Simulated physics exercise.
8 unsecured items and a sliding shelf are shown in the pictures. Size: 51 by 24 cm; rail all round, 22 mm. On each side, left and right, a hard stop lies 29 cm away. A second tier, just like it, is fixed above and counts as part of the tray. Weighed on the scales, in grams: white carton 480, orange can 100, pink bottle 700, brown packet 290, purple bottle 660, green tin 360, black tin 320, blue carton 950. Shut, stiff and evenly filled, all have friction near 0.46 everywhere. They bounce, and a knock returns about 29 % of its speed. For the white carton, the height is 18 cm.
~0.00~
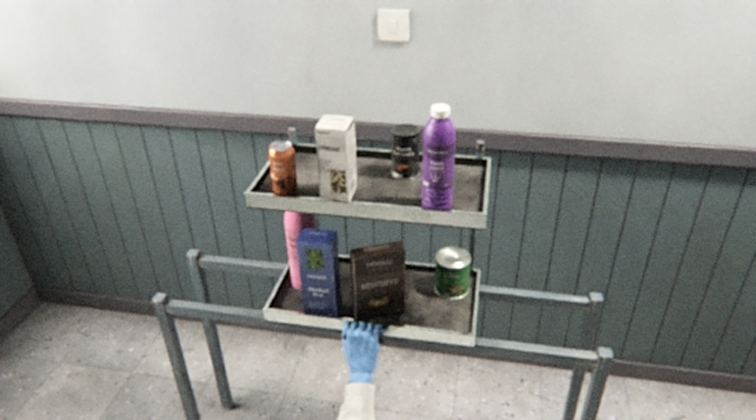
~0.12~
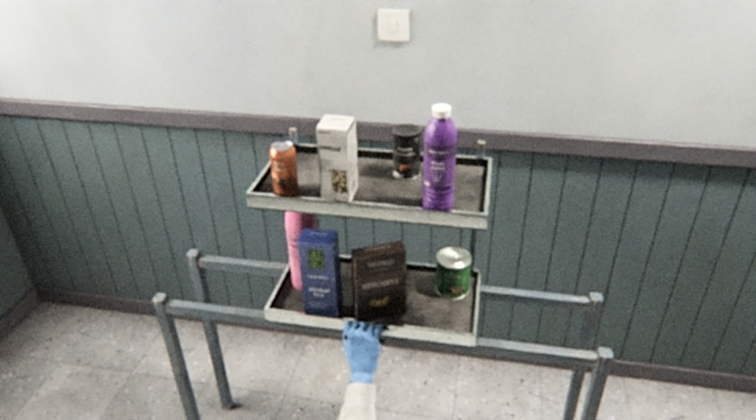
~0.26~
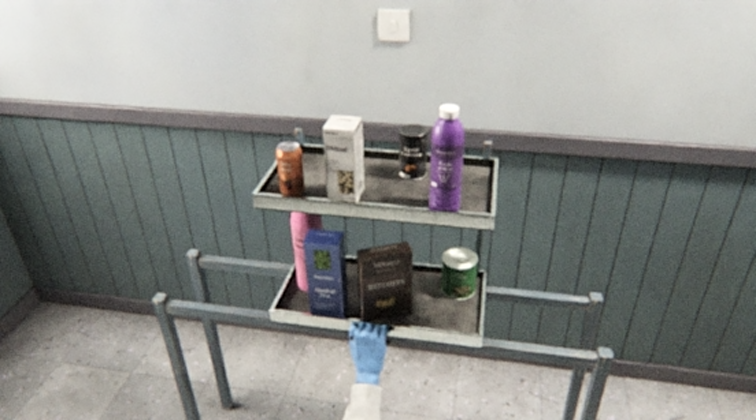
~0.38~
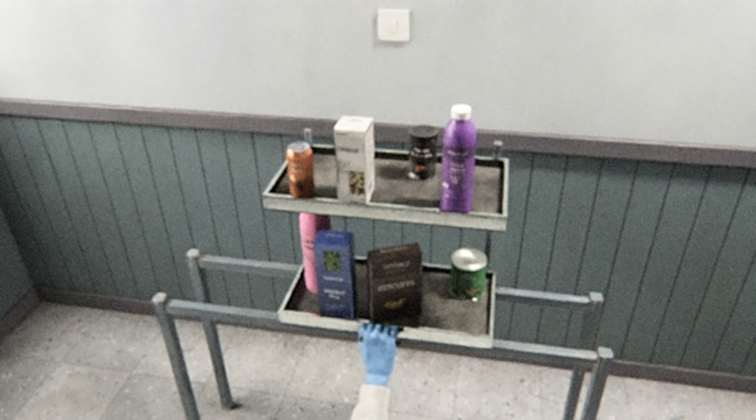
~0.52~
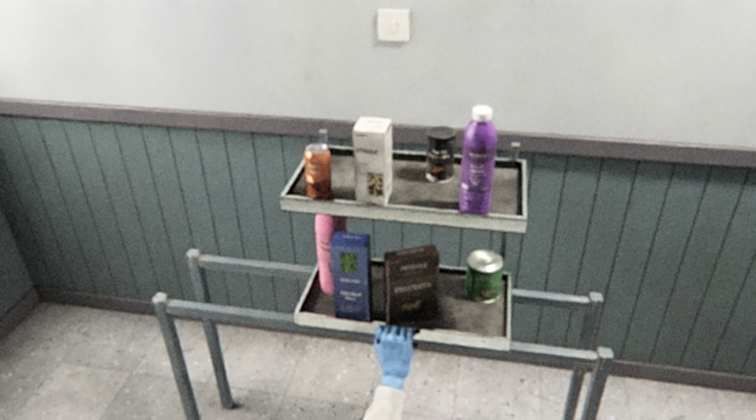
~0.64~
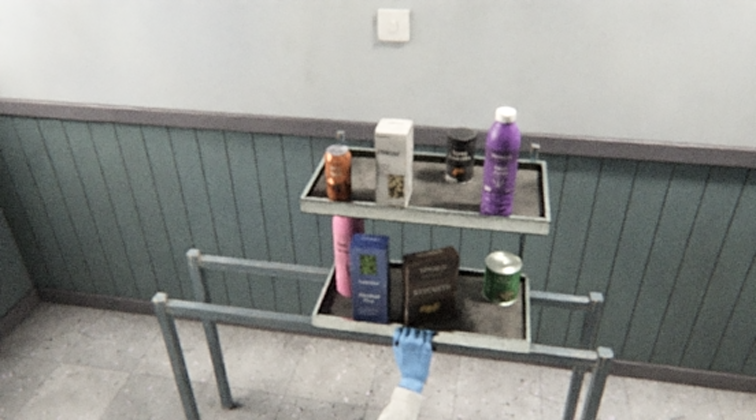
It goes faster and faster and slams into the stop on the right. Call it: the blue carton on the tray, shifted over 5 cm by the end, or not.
Not shifted.
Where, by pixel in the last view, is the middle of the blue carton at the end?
Roughly at pixel (446, 289).
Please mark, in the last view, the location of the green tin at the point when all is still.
Resting point, approx. (575, 286) px.
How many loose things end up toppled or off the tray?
The count is 2.
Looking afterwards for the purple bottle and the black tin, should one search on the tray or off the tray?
The purple bottle winds up out of bounds; the black tin stays within bounds.
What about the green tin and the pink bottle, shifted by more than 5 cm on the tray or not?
Green tin: Remains in place. Pink bottle: Is displaced.
By 1.24 s, tray has slid 29 cm right; blue carton tilted 13° near (458, 288); purple bottle tilted 48°; pink bottle tilted 33°.
By 1.54 s, tray has slid 29 cm right; purple bottle now off the tray; blue carton tilted 7° near (440, 287); pink bottle on its side.
When it is over (2.7 s), off the tray, purple bottle; lying over on the tray, pink bottle; the other 6 within 5 cm of the start. End places, in pixels of the last picture, blue carton near (447, 289).
